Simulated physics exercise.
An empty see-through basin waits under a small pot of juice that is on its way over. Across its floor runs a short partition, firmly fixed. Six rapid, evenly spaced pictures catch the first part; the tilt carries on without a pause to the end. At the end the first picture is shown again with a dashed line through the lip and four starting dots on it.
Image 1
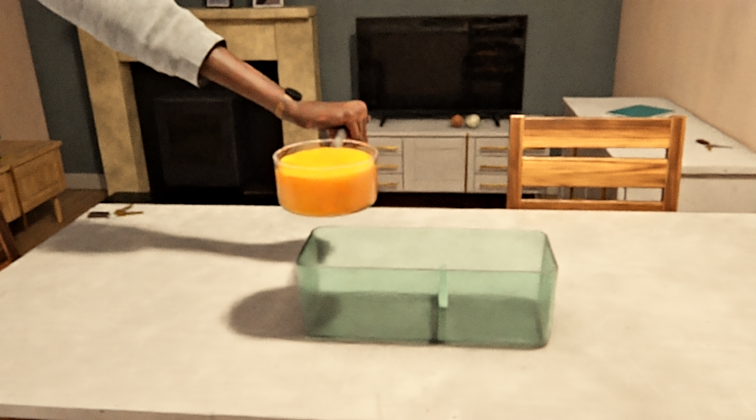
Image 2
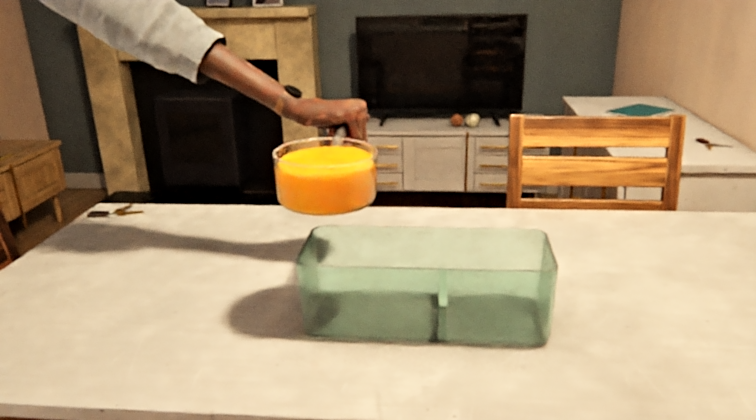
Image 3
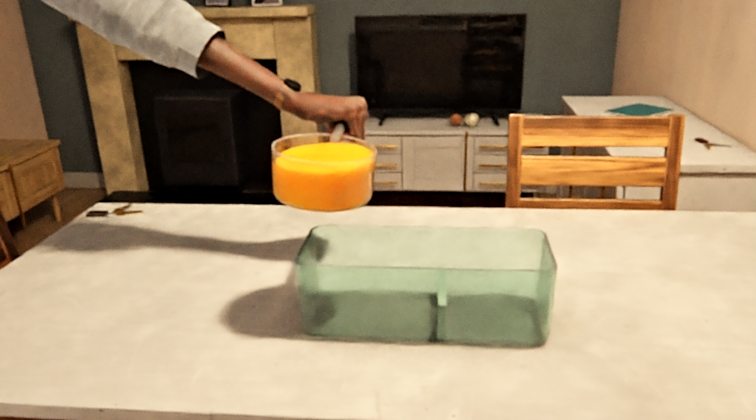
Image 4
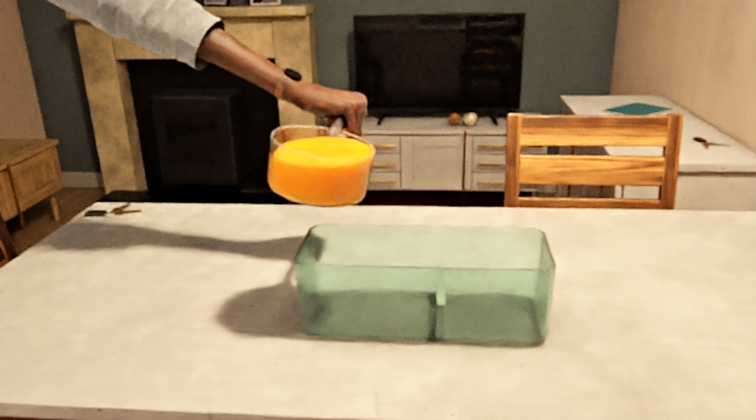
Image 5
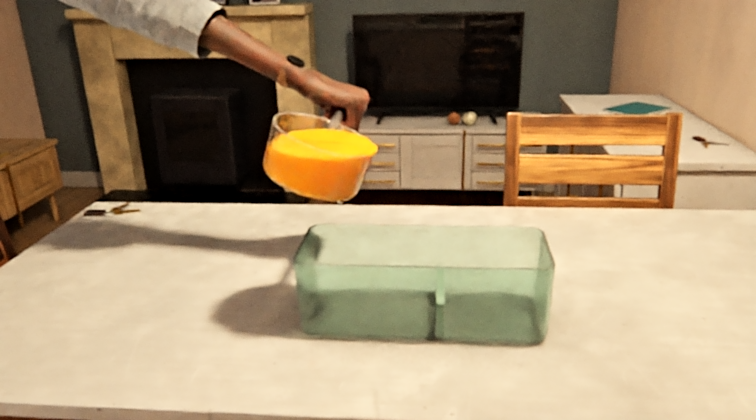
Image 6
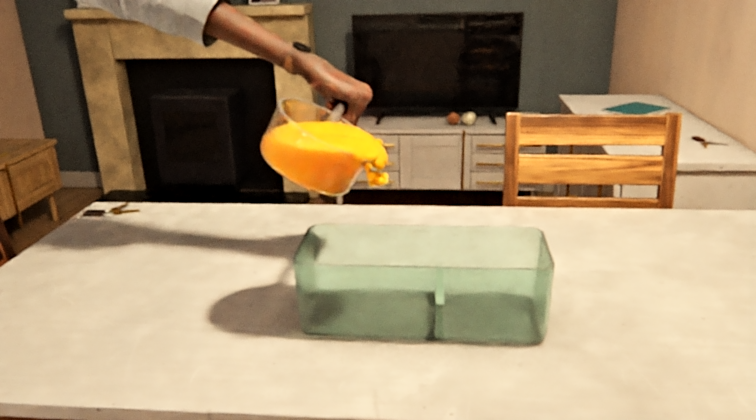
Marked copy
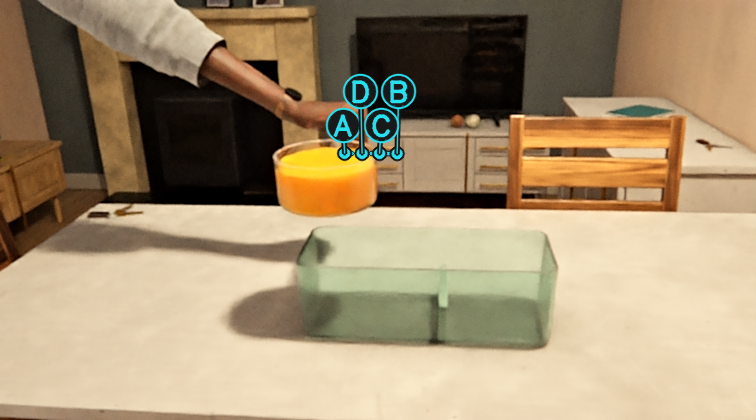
A hand tilts a clear pot of orange juice until juice slips over its lip.
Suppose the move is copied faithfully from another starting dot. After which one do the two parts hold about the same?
D is best.
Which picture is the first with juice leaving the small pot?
Picture 5.
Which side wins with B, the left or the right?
The right one.
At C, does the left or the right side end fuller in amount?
The right side.
On the marked copy, A at (344, 153); B at (397, 153); C at (379, 153); D at (362, 153).
With A, about 84 % ends left of the wall and 14 % right of it.
With B, about 6 % ends left of the wall and 94 % right of it.
With C, about 18 % ends left of the wall and 81 % right of it.
With D, about 48 % ends left of the wall and 51 % right of it.
